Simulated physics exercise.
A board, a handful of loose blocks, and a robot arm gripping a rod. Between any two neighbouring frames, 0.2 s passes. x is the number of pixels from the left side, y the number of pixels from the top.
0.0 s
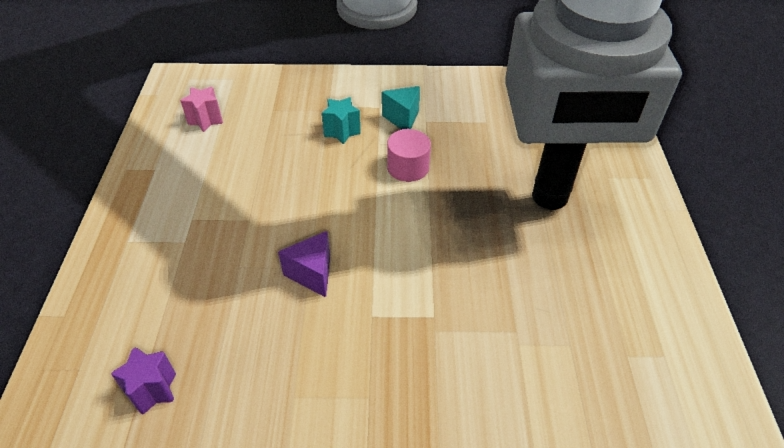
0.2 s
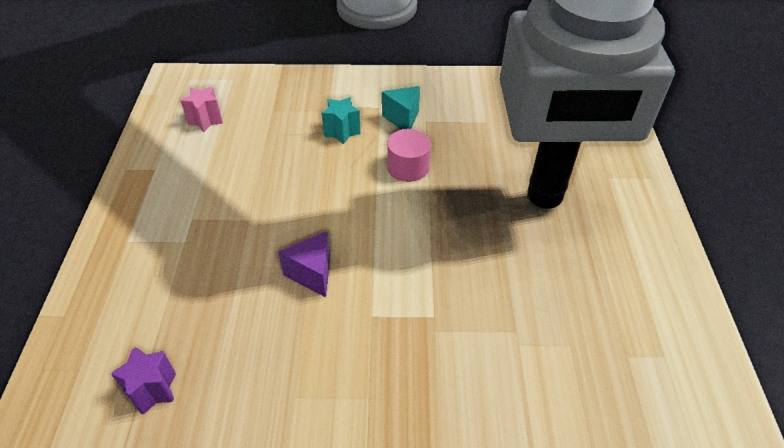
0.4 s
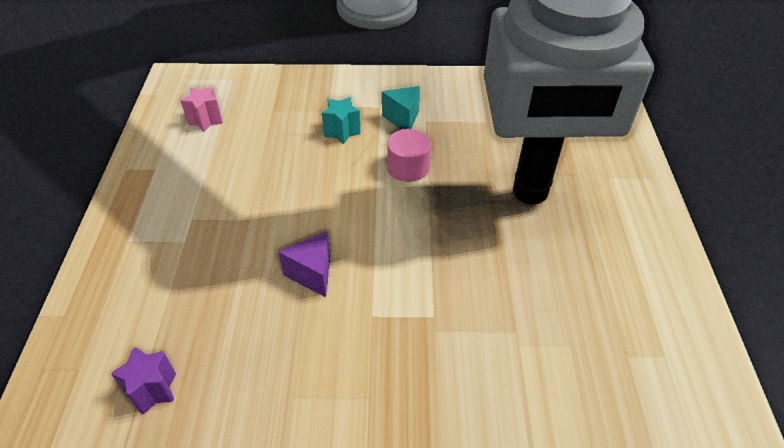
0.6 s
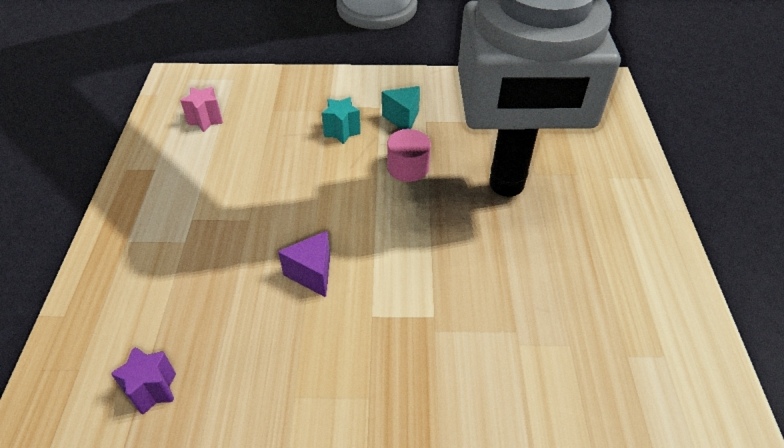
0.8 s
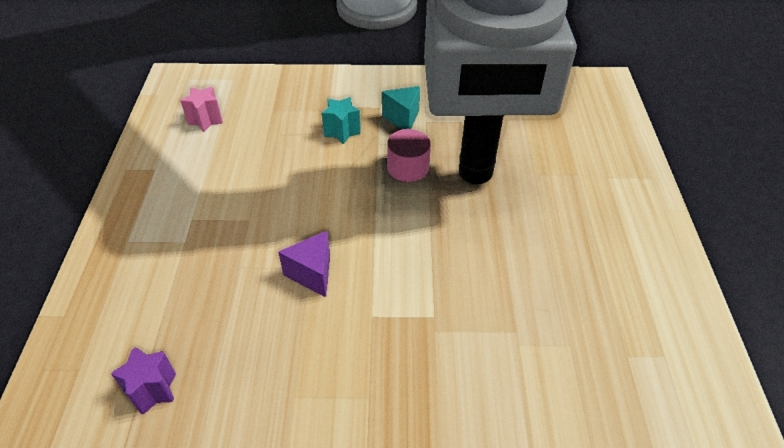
A robot arm moves a black rod leftward over a wooden table of still blocks.
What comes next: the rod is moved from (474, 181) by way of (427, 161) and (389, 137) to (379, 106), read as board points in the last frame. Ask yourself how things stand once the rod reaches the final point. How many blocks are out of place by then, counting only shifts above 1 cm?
I'd say two blocks get moved.
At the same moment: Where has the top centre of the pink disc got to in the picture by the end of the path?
Expect it around (366, 137).
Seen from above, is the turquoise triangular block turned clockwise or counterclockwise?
It turns round clockwise.
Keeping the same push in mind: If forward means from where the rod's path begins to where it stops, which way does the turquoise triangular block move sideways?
Its sideways move is to the right.
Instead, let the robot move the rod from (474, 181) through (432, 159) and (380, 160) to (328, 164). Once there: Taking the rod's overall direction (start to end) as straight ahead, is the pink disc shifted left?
Yes, that is how it ends up.
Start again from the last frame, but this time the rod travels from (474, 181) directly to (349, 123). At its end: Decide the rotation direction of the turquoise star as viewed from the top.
Prediction: Counterclockwise.
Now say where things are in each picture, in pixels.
Rod's lower end (550, 198); turquoise star (340, 107); turquoise triangular block (403, 95); pink disc (409, 143), in the first frame.
Rod (545, 197); blocks still, in the second frame.
Rod (530, 193); blocks still, in the third frame.
Rod (507, 185); blocks still, in the fourth frame.
Rod (475, 173); turquoise star (340, 107); turquoise triangular block (403, 95); pink disc (409, 143), in the fifth frame.
The first path, step by step. One third of the way, rod (427, 153); pink disc (389, 139).
Two thirds of the way, rod (388, 129); pink disc (366, 137).
At the end, rod (379, 98); turquoise star still; turquoise triangular block (410, 86), turned 25° clockwise; pink disc (366, 137).
